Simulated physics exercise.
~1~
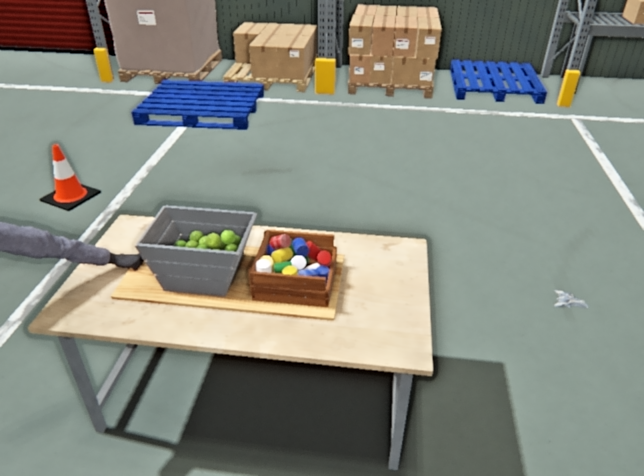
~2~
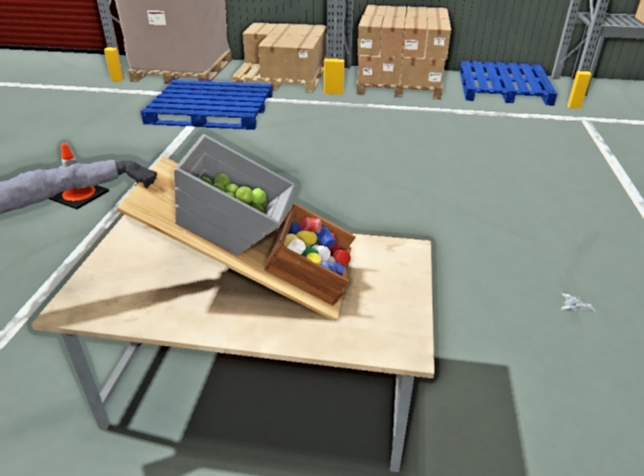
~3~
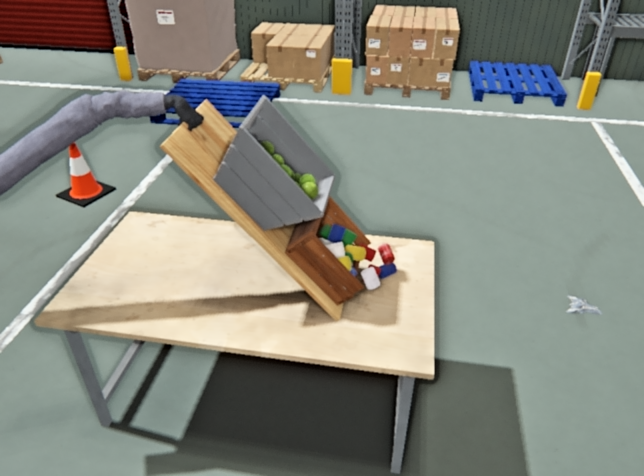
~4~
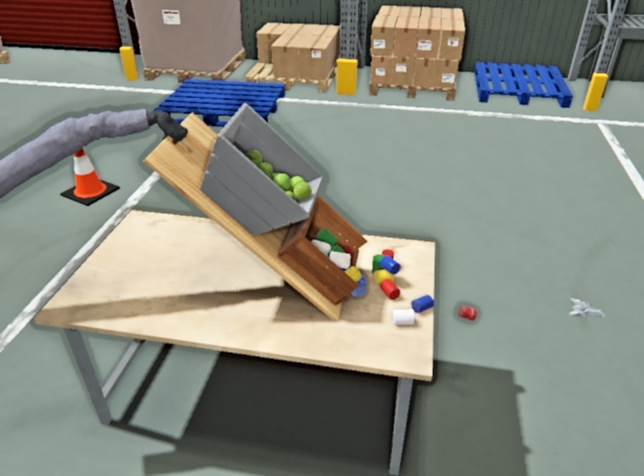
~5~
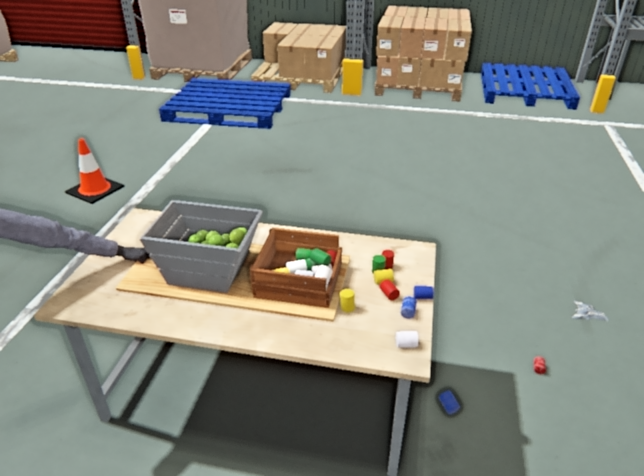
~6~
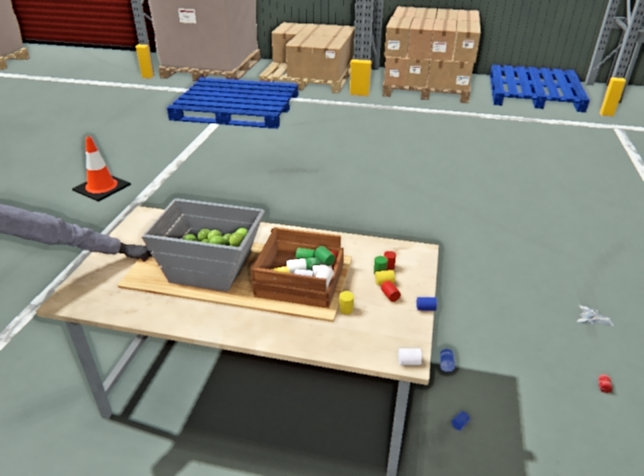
A grey arm lifted the left end of a board on a table, tipping it steeply to the right until colourful jars spilled from the wooden tub, some onto the floor, then lowered it flat with the green apples still in the grey tub.
